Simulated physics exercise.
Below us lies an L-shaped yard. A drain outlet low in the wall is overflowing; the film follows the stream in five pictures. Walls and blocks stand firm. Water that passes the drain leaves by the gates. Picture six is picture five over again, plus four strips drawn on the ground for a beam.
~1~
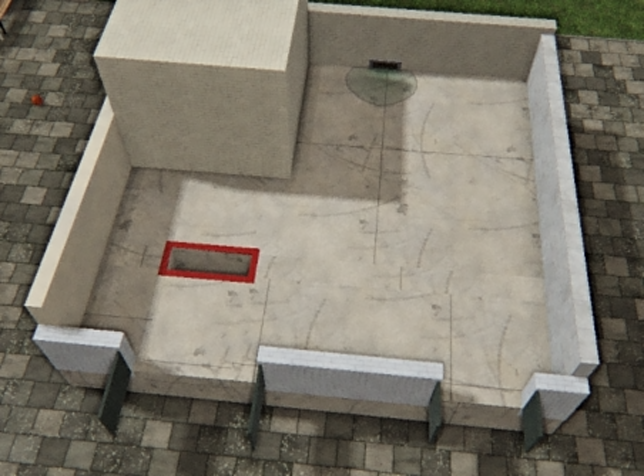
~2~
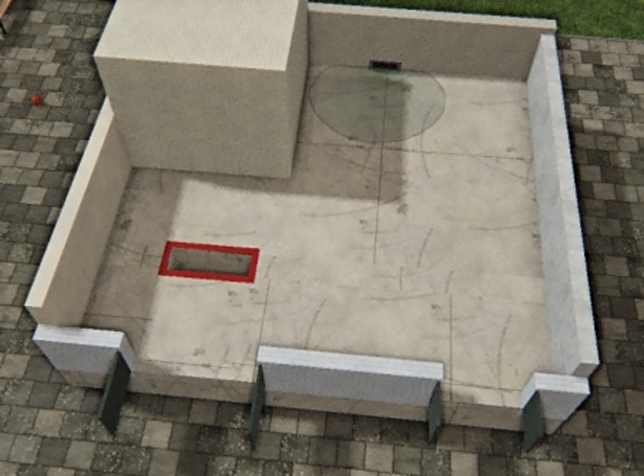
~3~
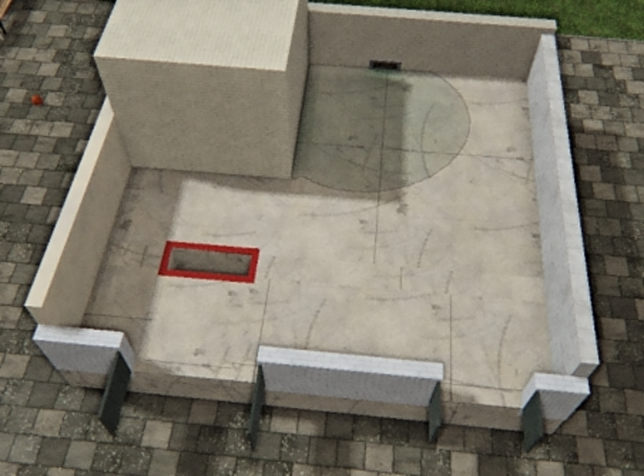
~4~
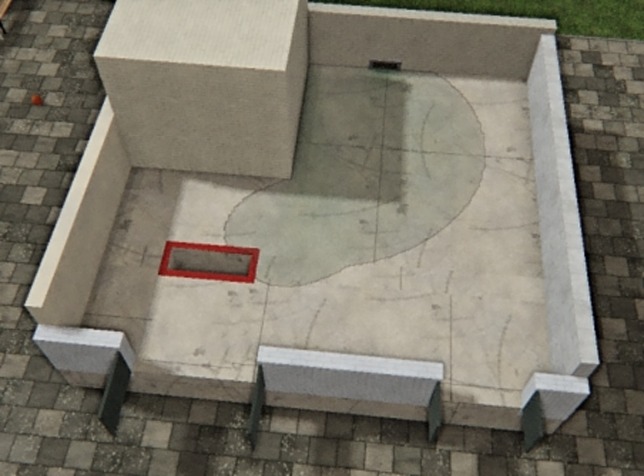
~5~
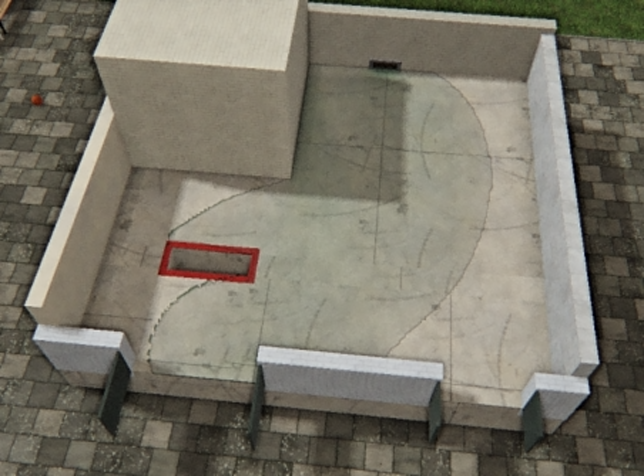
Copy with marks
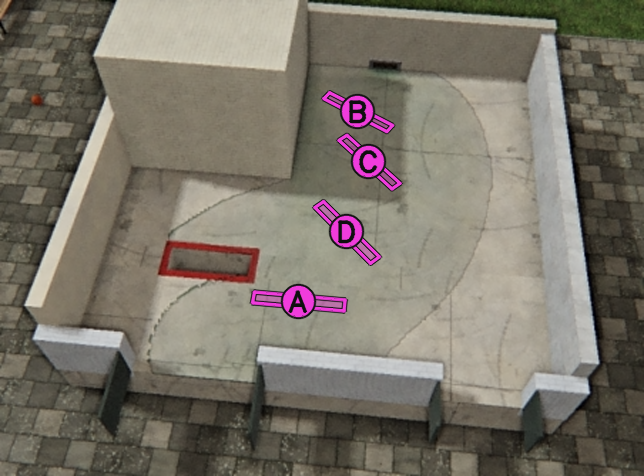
Shallow water spreading from an outfall in the back wall across an L-shaped walled yard, rounding the block and reaching a red-edged drain pit.
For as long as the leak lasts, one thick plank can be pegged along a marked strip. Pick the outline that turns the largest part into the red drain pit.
Take A.
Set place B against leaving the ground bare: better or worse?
It is worse.
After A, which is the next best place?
D.
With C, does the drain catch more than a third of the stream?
No.
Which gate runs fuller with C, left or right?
The left gate.
On the marked copy, A from (253, 297) to (344, 305); B from (326, 95) to (389, 128); C from (342, 137) to (396, 186); D from (319, 204) to (374, 260).
For place A, about 49 % of the stream runs into the red drain pit, about 50 % out by the gates.
For place B, about 16 % of the stream runs into the red drain pit, about 84 % out by the gates.
For place C, about 17 % of the stream runs into the red drain pit, about 83 % out by the gates.
For place D, about 32 % of the stream runs into the red drain pit, about 67 % out by the gates.
